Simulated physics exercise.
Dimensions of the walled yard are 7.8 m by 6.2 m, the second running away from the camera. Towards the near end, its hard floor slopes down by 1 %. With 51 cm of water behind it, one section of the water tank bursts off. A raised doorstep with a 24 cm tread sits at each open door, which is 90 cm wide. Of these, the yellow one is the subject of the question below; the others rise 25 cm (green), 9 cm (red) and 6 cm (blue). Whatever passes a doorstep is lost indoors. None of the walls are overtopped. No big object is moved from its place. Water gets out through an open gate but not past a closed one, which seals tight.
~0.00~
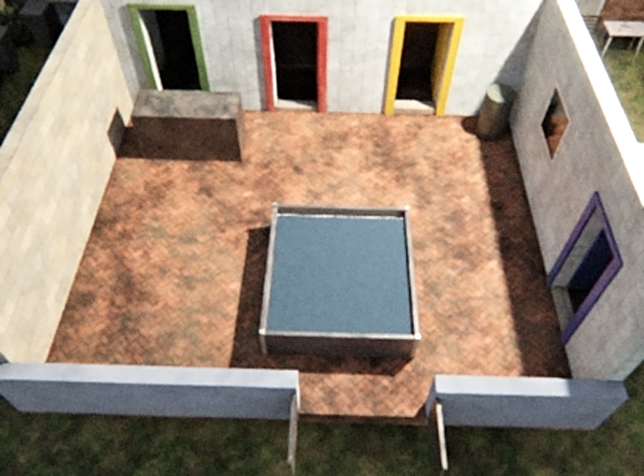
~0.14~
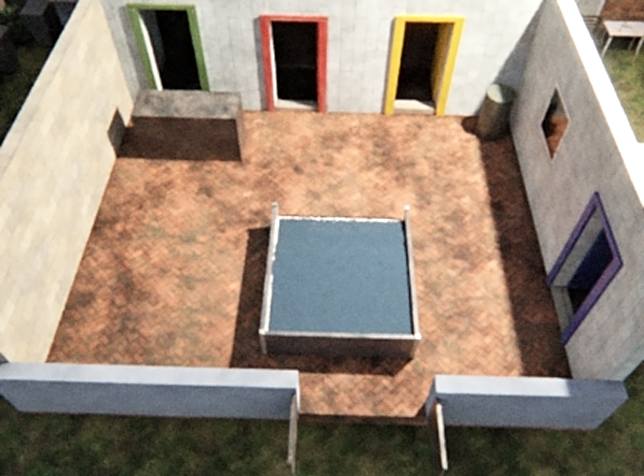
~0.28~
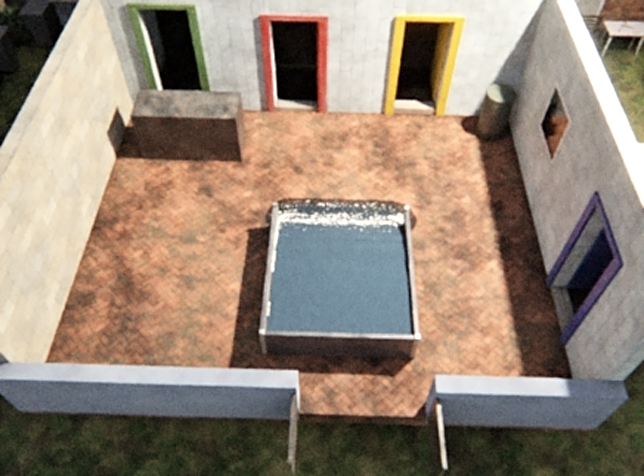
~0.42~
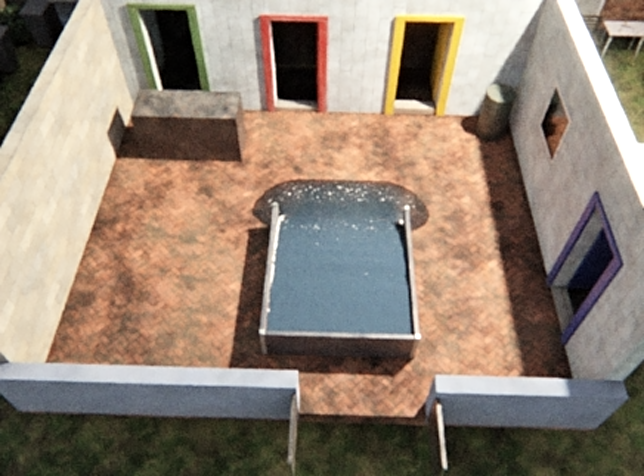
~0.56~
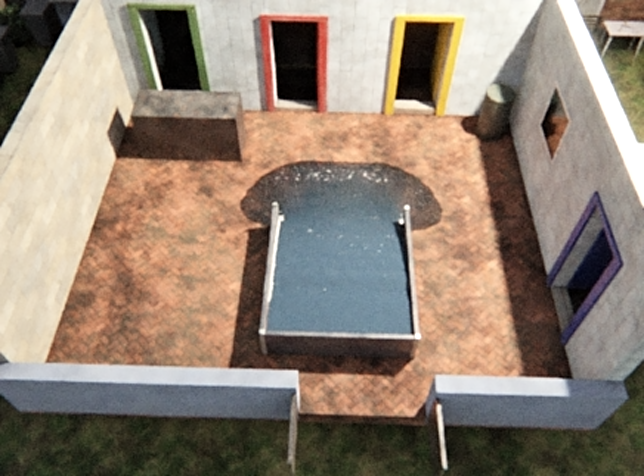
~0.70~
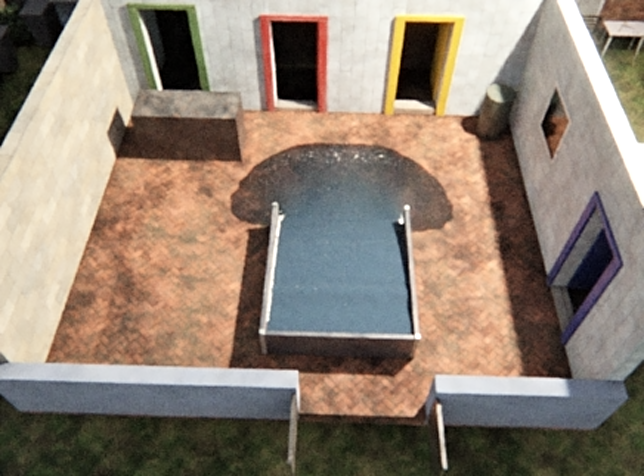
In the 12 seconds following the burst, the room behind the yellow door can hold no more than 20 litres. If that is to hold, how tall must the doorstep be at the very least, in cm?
Close to 15 cm is just enough.
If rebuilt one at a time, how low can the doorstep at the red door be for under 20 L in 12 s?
The red door needs around 19 cm.
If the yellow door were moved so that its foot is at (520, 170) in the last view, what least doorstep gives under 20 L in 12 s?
Around 10.0 cm would do it.
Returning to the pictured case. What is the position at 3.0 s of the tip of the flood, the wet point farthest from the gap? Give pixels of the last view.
Pixel: About (133, 109).
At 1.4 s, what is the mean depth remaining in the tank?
Around 32 cm on average.
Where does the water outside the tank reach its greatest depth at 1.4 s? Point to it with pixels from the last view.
Around (341, 114).
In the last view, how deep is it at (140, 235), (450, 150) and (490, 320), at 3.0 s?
Roughly 0, 3 and 0 cm, in turn.
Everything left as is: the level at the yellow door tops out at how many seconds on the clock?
It peaks at about 2.8 s.
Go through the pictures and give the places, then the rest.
In the first frame, still water, 51 cm deep, in the water tank at (340, 268); the yellow door at (421, 73) is dry.
In the second frame, the front is at a hidden place, 0.2 m from the gap on the far side; 0.3 m2 of floor is wet, 51 cm left at the back.
In the third frame, the front is at (287, 202), 0.6 m from the gap on the far side; 1.3 m2 of floor is wet, 51 cm left at the back.
In the fourth frame, the front is at (292, 183), 1.1 m from the gap on the far side; 2.7 m2 of floor is wet, 51 cm left at the back.
In the fifth frame, the gap is on the far side, the front 1.6 m out at (299, 165); the back of the water tank holds 51 cm.
In the sixth frame, the front is at (304, 147), 2.0 m from the gap on the far side; 5.7 m2 of floor is wet, 51 cm left at the back; 1.3 m in a straight line remain to the yellow door at (421, 73).
After 1.4 s water covers 30 % of the floor, deepest (28 cm) near (341, 114); 5 cm at the yellow door, 0 litres in over its 14 cm doorstep.
After 3.0 s water covers 40 % of the floor, deepest (29 cm) near (471, 117); 20 cm at the yellow door, 16 litres in over its 14 cm doorstep.
After 12.0 s water covers 100 % of the floor, deepest (11 cm) near (564, 405); 2 cm at the yellow door, 28 litres in over its 14 cm doorstep.
At the yellow door as built, the water arrived by 1.3 s and peaked near 21 cm at 2.8 s.
Run again over the same 12 s with other heights there, 33 litres in over 13.5 cm, 6 litres over 18 cm. The limit of 20 litres is kept from about 15 cm up.
